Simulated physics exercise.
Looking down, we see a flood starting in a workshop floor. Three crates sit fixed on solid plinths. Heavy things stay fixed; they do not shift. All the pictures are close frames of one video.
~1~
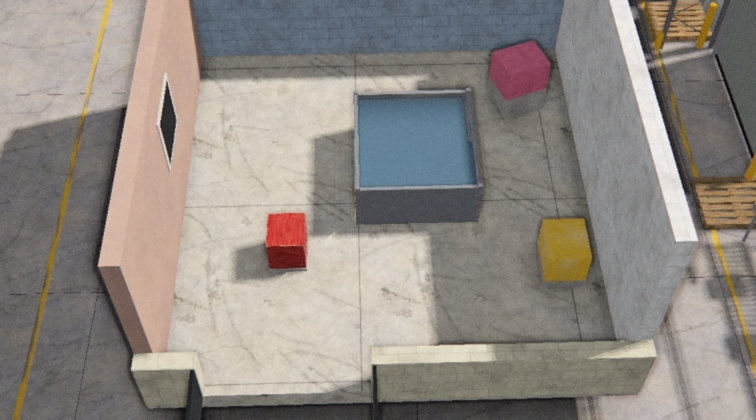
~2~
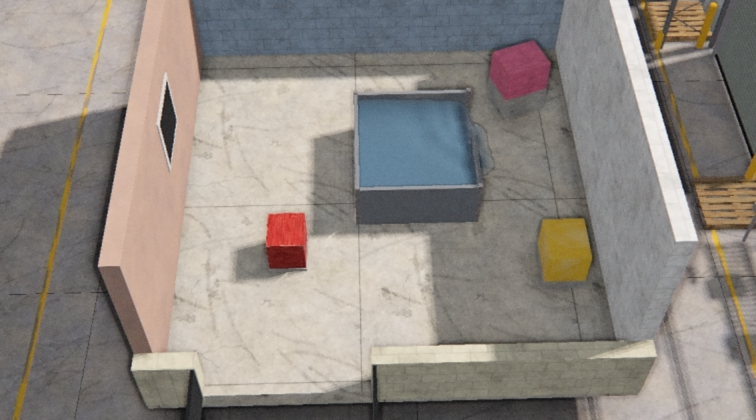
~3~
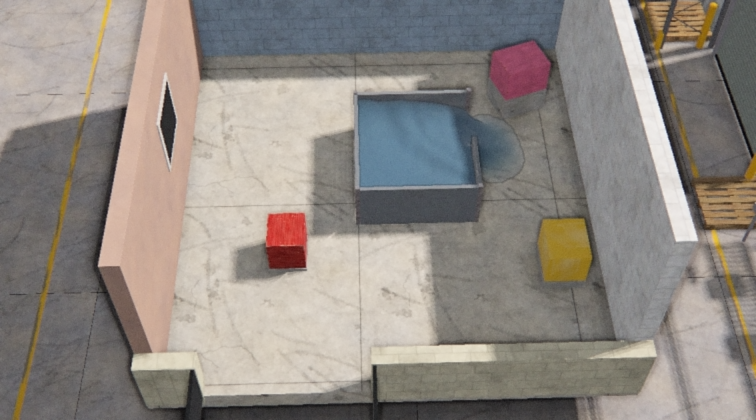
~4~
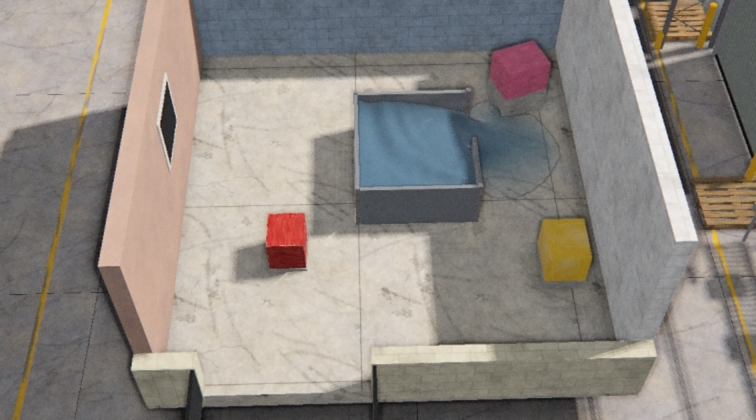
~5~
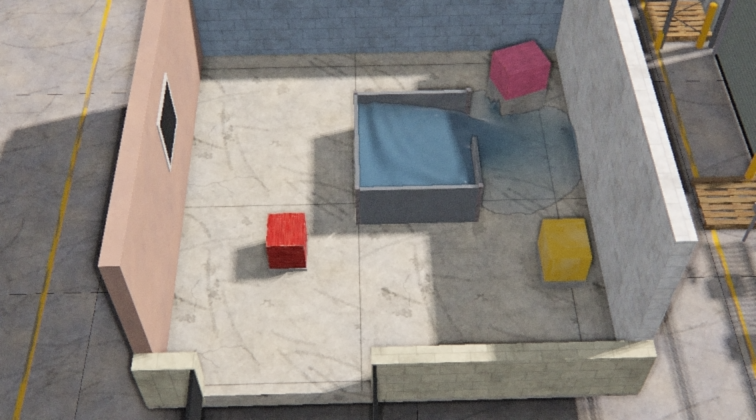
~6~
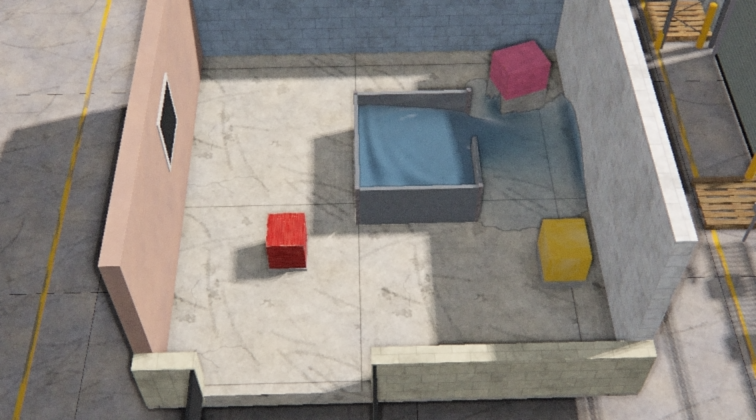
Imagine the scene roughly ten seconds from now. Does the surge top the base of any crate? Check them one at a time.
At the end, the red crate ends up wet. The yellow crate ends up wet. The pink crate ends up dry.
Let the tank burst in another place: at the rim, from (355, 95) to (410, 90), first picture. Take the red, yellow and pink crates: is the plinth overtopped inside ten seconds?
Here's how it goes: The red crate is swamped, the yellow crate is left untouched, and the pink crate is left untouched.
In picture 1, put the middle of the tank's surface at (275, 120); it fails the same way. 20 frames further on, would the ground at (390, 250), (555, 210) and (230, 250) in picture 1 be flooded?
Results in order - left untouched, swamped, left untouched.
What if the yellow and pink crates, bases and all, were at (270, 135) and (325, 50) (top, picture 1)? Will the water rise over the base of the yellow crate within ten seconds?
The yellow crate is untouched.
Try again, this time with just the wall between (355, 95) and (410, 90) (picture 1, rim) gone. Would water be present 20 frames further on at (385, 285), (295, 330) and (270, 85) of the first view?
One after the other: Not flooded, dry, covered.
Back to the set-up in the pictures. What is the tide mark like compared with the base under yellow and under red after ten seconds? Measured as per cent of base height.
Roughly 170 and 150 per cent respectively.
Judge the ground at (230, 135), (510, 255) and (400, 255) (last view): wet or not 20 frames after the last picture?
Going through them in order, I'd call them clear, drenched and drenched.
A moment on, water covers 15 % of the floor; the red crate not reached, the yellow crate water round its plinth, the pink crate water round its plinth.
Next, water covers 25 % of the floor; the red crate not reached, the yellow crate water round its plinth, the pink crate water round its plinth.
Then, water covers 55 % of the floor; the red crate water round its plinth, the yellow crate water round its plinth, the pink crate water round its plinth.
Later, water covers 90 % of the floor; the red crate water round its plinth, the yellow crate water round its plinth, the pink crate water round its plinth.
In the end, water covers 100 % of the floor; the red crate was topped, the yellow crate was topped, the pink crate stayed above the water.
